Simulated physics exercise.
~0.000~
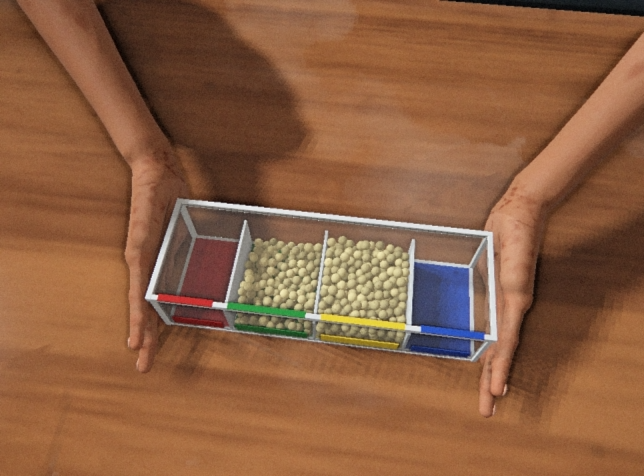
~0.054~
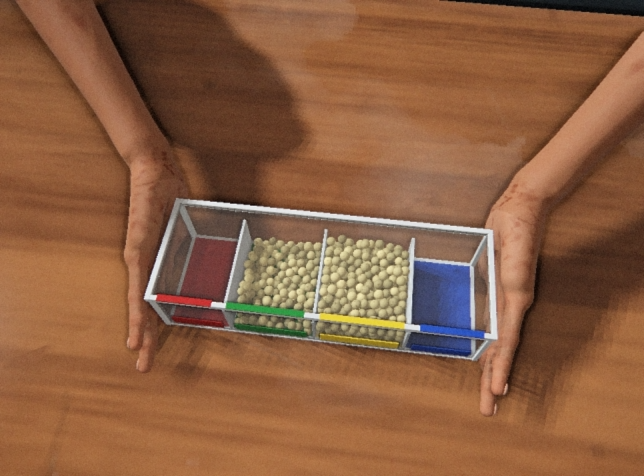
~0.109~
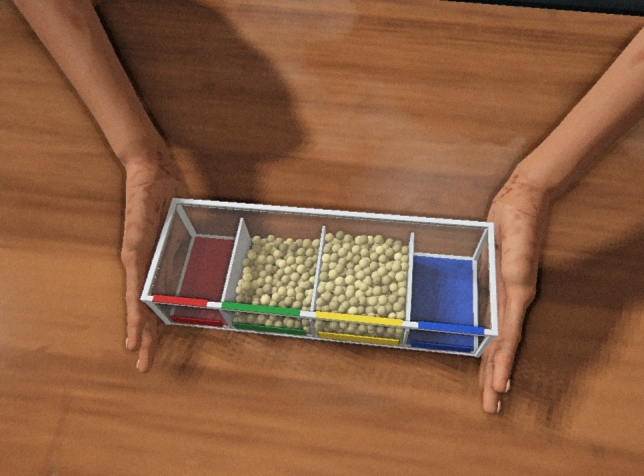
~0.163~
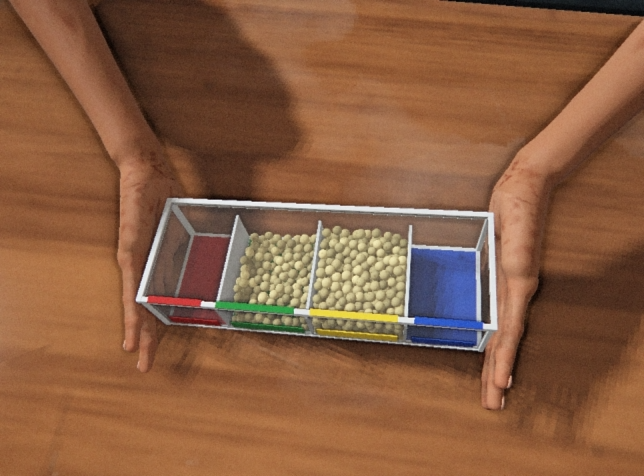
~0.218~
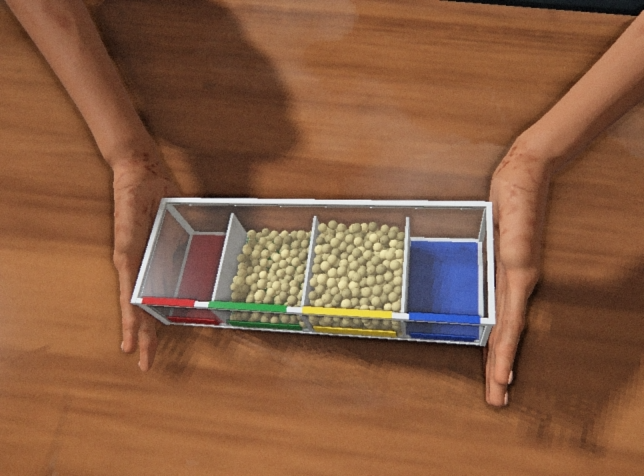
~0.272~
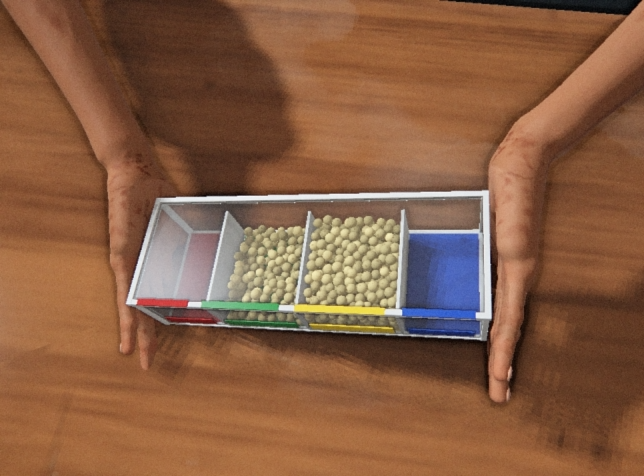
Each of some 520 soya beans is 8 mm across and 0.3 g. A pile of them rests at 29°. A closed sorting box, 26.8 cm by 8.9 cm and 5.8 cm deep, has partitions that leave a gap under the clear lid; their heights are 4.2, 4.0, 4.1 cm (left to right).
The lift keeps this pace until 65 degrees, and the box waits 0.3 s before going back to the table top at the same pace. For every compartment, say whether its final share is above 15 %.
Red: It'll probably finish at or short of fifteen percent of the pieces; blue: It'll probably finish at or short of fifteen percent of the pieces; green: It'll probably finish past fifteen percent of the pieces; yellow: It'll probably finish past fifteen percent of the pieces.
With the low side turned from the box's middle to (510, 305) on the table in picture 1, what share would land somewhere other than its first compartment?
Roughly 15 per cent.
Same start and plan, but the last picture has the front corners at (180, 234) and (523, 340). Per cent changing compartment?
About 15 per cent.
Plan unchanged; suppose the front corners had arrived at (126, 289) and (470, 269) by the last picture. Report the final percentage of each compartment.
Red 10; blue 0; green 35; yellow 55.
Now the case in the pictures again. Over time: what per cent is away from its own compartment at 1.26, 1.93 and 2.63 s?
In turn: 5, 10, 10.
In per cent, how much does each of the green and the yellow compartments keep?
Final shares - green 35 percent, yellow 60 percent.
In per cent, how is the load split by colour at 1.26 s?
Red = 0, blue = 0, green = 40, yellow = 60 (percent).
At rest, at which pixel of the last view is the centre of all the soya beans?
Centre at rest, approx.: (332, 297) px.
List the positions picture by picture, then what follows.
Box tilt 0 degrees, front corners at (153, 296) and (491, 336); green 30 %, yellow 70 %, in the first picture.
Box tilt 1 degrees, front corners at (151, 296) and (491, 335), in the second picture.
Box tilt 3 degrees, front corners at (148, 297) and (492, 331), lowest corner left front, in the third picture.
Box tilt 7 degrees, front corners at (143, 298) and (491, 325), lowest corner left front, in the fourth picture.
Box tilt 11 degrees, front corners at (138, 299) and (489, 319), lowest corner left front, in the fifth picture.
Box tilt 14 degrees, front corners at (134, 300) and (485, 314), lowest corner left front; green 30 %, yellow 70 %. The box's pace is about 65 degrees a second, in the sixth picture.
Then, at 1.26 s, tilt 65 degrees; green 40 %, yellow 60 %.
After 1.93 s, tilt 33 degrees; red 5 %, green 35 %, yellow 60 %.
After 2.63 s, tilt 0 degrees; red 5 %, green 35 %, yellow 60 %.
At rest (3.3 s), red 5 %, blue 0 %, green 35 %, yellow 60 %.
